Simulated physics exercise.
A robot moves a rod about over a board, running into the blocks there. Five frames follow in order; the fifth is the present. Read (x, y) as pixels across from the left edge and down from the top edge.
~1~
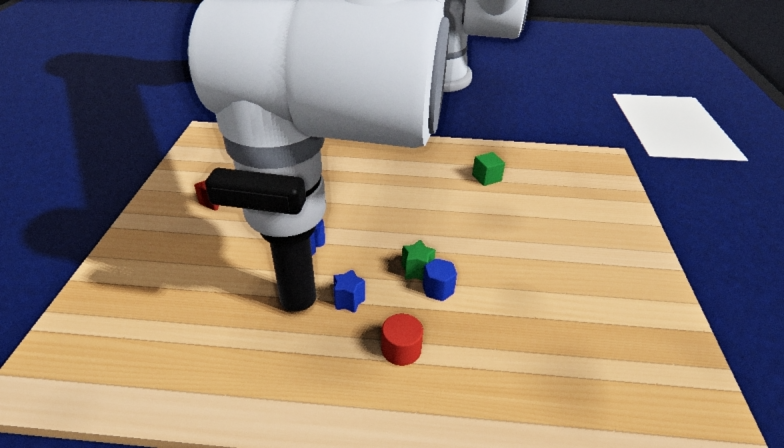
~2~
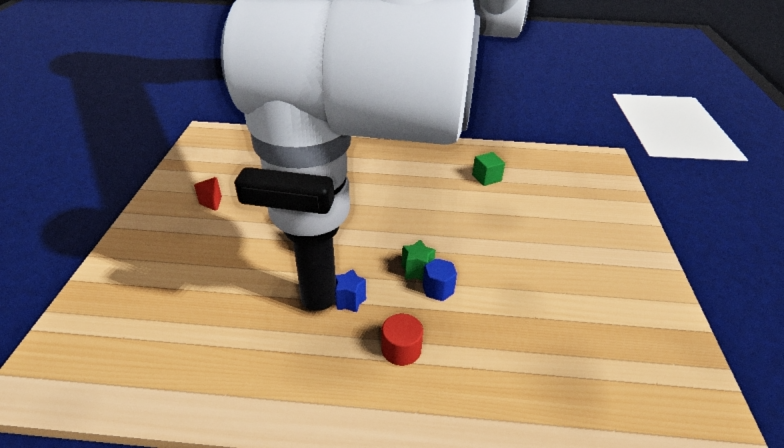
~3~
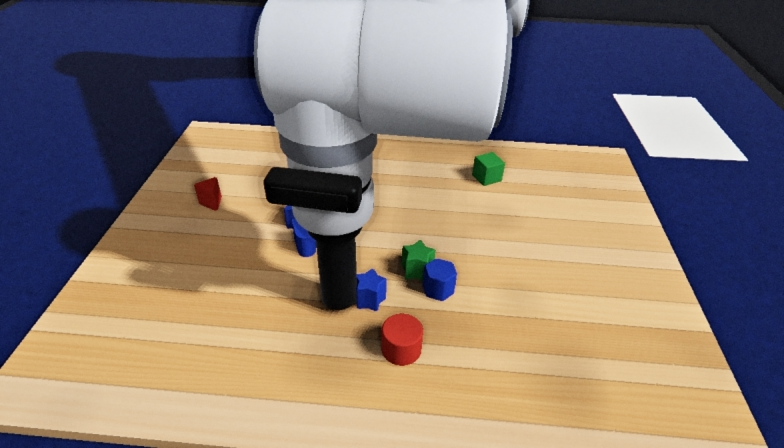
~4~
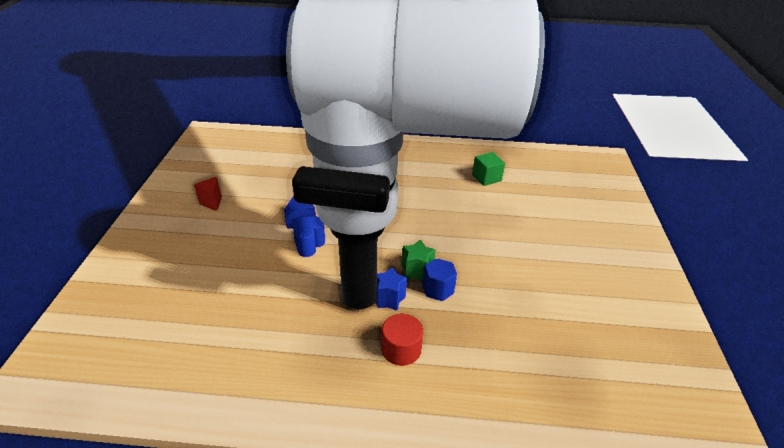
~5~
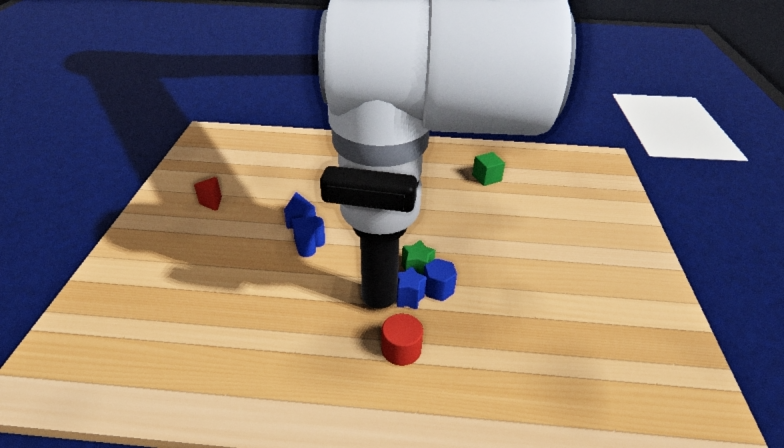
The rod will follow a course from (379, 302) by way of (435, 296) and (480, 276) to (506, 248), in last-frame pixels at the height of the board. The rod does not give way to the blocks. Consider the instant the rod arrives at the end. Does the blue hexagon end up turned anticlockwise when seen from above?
Yes, that is how it ends up.
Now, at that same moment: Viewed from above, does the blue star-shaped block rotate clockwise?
Yes, it checks out.
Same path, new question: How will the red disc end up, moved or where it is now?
That block stays in place.
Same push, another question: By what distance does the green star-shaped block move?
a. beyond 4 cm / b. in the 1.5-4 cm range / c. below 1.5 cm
c.
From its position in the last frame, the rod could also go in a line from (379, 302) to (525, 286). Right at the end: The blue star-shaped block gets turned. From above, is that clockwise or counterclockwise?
It spins with the clock.
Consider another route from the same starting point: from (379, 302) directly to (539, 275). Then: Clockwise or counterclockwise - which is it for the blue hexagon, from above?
Top view: Counterclockwise.
What follows on the original path. One third of the way, rod (436, 290); blue star-shaped block (468, 274); blue hexagon (484, 257), turned 60° anticlockwise.
Two thirds of the way, rod (481, 270); blue star-shaped block (509, 271), turned 55° clockwise; blue hexagon (512, 247), turned 115° anticlockwise.
At the end, rod (507, 242); red disc not moved; blue star-shaped block (510, 270), turned 65° clockwise; green star-shaped block not moved; blue hexagon (541, 234), turned 30° anticlockwise.
